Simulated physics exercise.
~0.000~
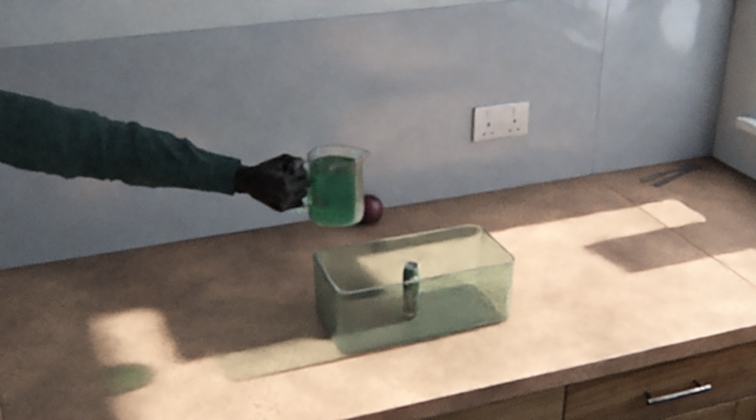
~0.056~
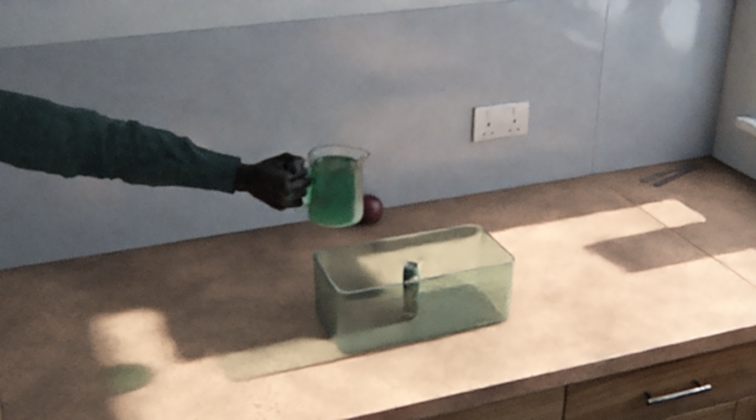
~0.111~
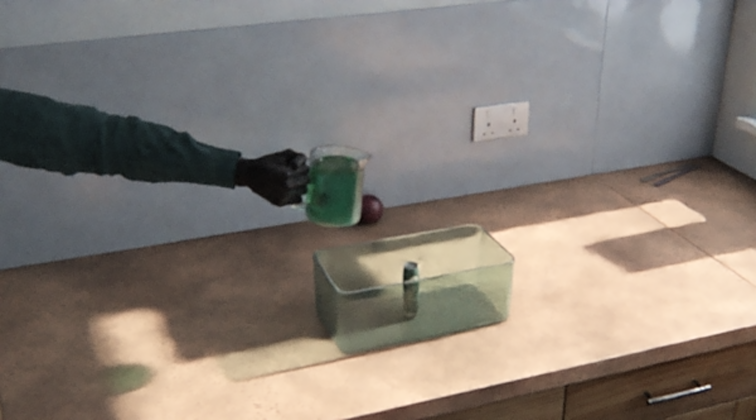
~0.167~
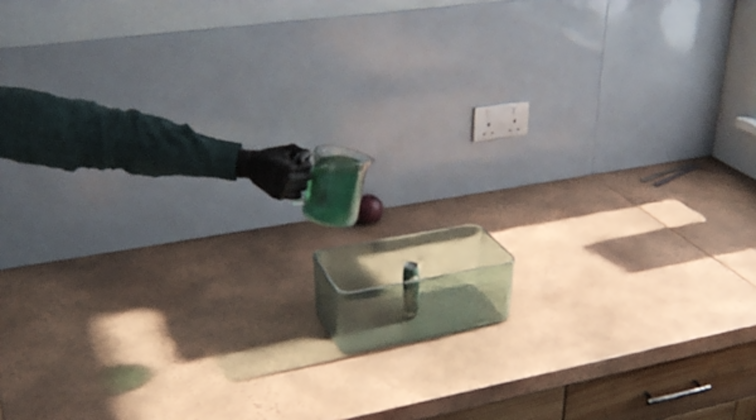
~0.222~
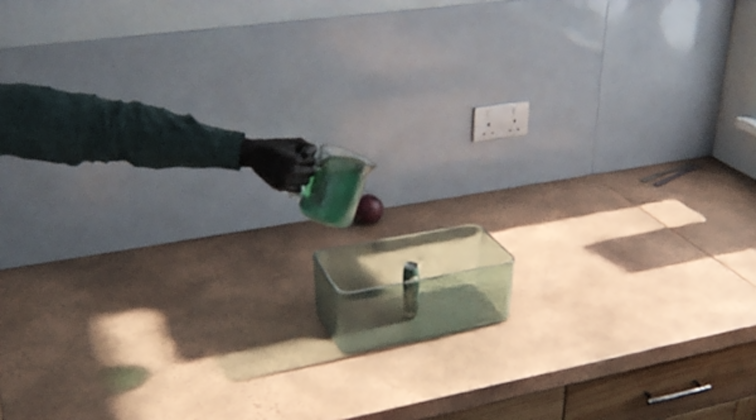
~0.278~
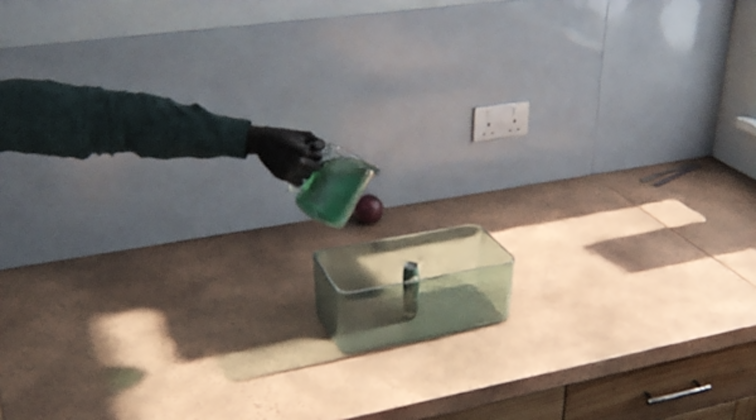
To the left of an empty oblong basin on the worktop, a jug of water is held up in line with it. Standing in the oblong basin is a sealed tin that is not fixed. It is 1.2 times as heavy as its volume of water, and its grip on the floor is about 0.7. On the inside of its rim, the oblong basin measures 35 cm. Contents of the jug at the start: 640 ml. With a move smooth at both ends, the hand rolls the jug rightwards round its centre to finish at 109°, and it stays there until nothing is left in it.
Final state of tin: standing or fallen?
I expect it will tip over.
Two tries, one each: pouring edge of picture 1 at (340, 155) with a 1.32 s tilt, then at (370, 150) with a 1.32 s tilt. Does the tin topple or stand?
First it stays on its base; then it stays on its base.
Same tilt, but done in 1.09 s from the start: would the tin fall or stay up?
Outcome - the tin remains standing.
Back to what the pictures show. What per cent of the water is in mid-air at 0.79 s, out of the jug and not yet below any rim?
It comes to some 20 percent of the total.
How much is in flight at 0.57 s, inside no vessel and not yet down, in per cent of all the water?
Close to 26 in a hundred.
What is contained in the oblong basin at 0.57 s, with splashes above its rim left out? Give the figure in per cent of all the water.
I reckon close to 12 percent of it.
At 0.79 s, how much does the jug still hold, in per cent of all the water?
I'd estimate some 16 per cent.
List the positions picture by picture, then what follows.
It leans 0°; its right rim is at (369, 151); the water meets the walls at (309, 167) and (359, 160); the oblong basin's rim runs from (325, 273) to (497, 242); the tin's top is at (411, 268), in the first frame.
It leans 1°; its right rim is at (369, 152); the water meets the walls at (310, 166) and (359, 160), in the second frame.
It leans 6°; its right rim is at (371, 154); the water meets the walls at (311, 166) and (361, 161), in the third frame.
It leans 12°; its right rim is at (374, 158); the water meets the walls at (312, 169) and (364, 161), in the fourth frame.
It leans 21°; its right rim is at (377, 164); the water meets the walls at (312, 174) and (370, 162), in the fifth frame.
It leans 32°; its right rim is at (379, 172); the water meets the walls at (308, 182) and (373, 166); 1 per cent is over the edge, in the sixth frame.
Then, 0.57 s in, the tilt is 94° and 62 per cent is still to pour; the tin stands where it began.
Then, 0.79 s in, the tilt is 109° and 15 per cent is still to pour; the tin stands where it began.
Then, 1.01 s in, the tilt is 109° and 2 per cent is still to pour; the tin leans 38°.
Then, 1.26 s in, the tilt is 109° and 0 per cent is still to pour; the tin lies on its side.
Finally, the tin lies on its side.
